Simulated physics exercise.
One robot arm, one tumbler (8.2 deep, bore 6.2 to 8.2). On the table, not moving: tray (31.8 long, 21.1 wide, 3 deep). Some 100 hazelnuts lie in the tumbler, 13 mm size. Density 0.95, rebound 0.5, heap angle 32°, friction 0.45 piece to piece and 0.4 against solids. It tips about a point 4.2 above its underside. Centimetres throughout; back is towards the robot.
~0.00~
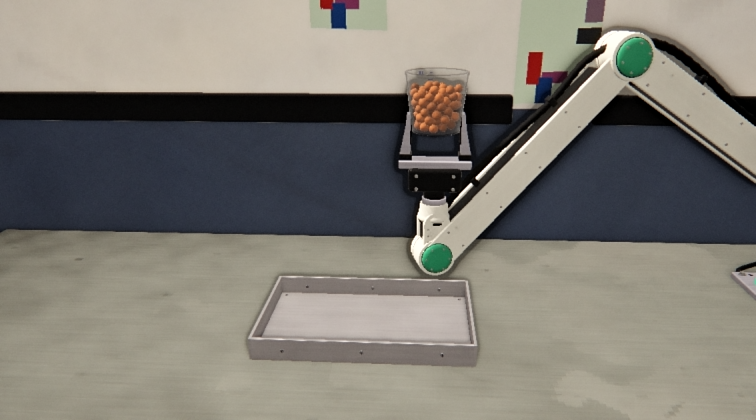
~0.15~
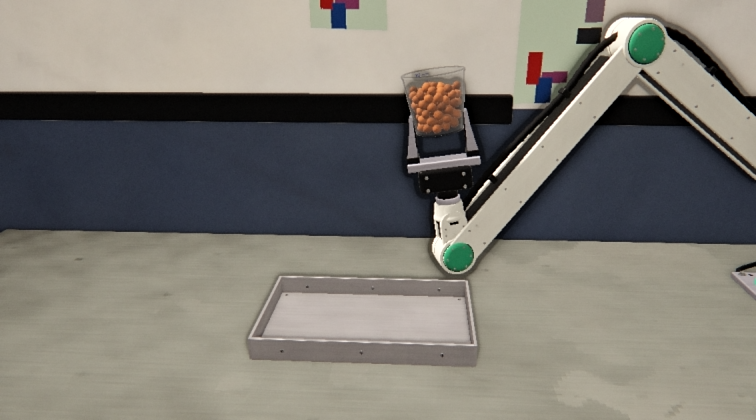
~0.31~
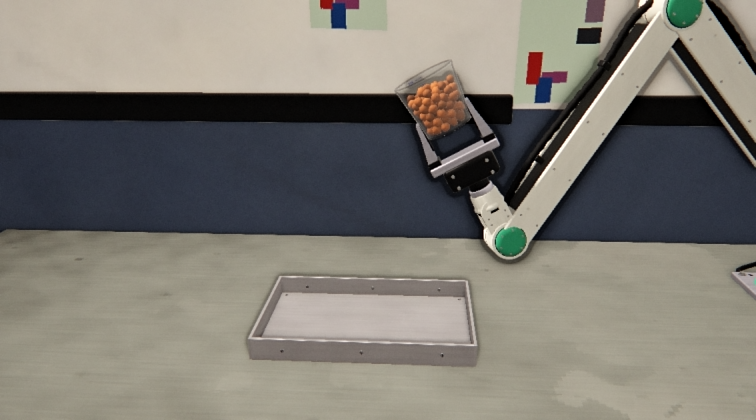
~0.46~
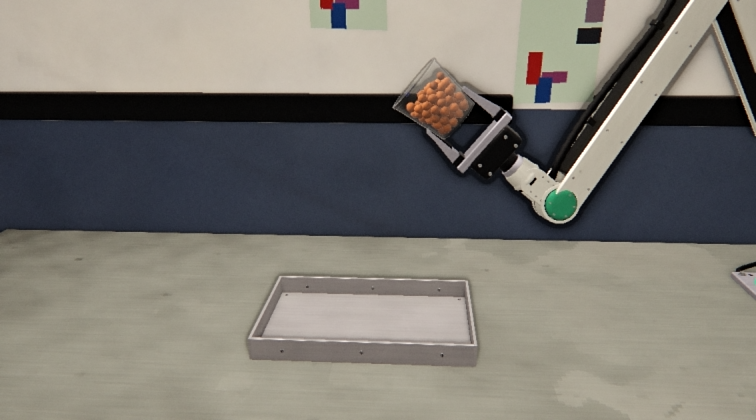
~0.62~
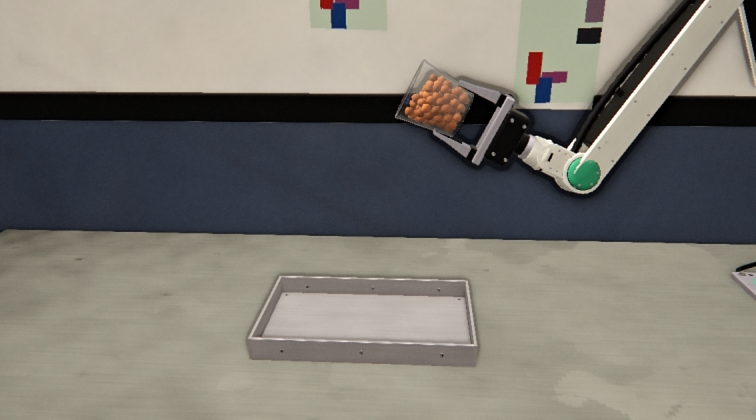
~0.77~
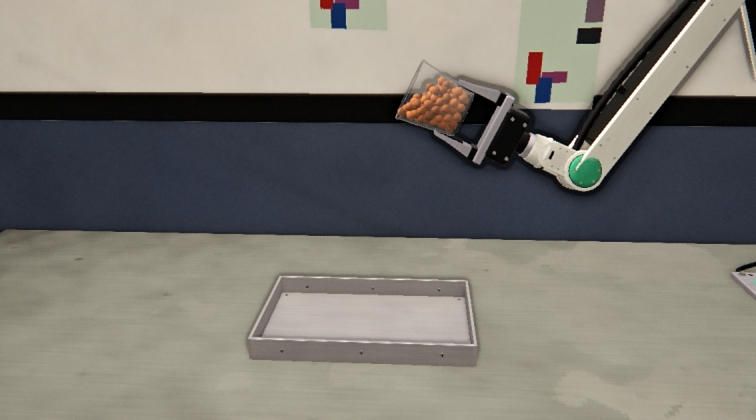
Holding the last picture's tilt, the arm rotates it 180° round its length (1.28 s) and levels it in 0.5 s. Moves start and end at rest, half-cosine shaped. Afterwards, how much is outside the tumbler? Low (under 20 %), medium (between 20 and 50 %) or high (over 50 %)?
Outside the tumbler the share is low, under 20 %.
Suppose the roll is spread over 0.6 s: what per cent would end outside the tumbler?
It would be near 5 per cent.
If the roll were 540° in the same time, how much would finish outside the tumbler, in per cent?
Then about 10 per cent.
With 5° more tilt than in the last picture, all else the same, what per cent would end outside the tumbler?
Then about 15 per cent.
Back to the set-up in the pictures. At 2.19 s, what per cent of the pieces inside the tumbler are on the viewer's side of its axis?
About 60 per cent.
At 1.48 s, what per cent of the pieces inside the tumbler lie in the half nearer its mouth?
About 50 per cent.
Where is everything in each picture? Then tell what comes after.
Tumbler middle at (436, 103), upright; upper third of the load around (435, 92), from x 415 to 460, top at y 85; 105 in the tumbler, in the first picture.
Tumbler middle at (437, 103), tipped 8°; upper third of the load around (438, 93), from x 415 to 455, top at y 85, in the second picture.
Tumbler middle at (437, 103), tipped 28°; upper third of the load around (440, 93), from x 410 to 460, top at y 80, in the third picture.
Tumbler middle at (437, 102), tipped 51°; upper third of the load around (439, 92), from x 410 to 465, top at y 75, in the fourth picture.
Tumbler middle at (437, 102), tipped 64°; upper third of the load around (440, 92), from x 410 to 465, top at y 80, in the fifth picture.
Tumbler middle at (437, 102), tipped 65°; upper third of the load around (441, 95), from x 400 to 465, top at y 80; 105 in the tumbler, in the sixth picture.
After 1.48 s, tipped 65°, highest piece 38 above the table; 103 in the tumbler, 2 in flight or on a rim.
After 2.19 s, tipped 53°, highest piece 37 above the table; 101 in the tumbler, 4 in the tray.
After 2.75 s, upright, highest piece 39 above the table; 100 in the tumbler, 5 in the tray.
After 3.45 s, upright, highest piece 39 above the table; 100 in the tumbler, 5 in the tray.
At rest, 100 in the tumbler, 5 in the tray. That is 5 % outside the tumbler.
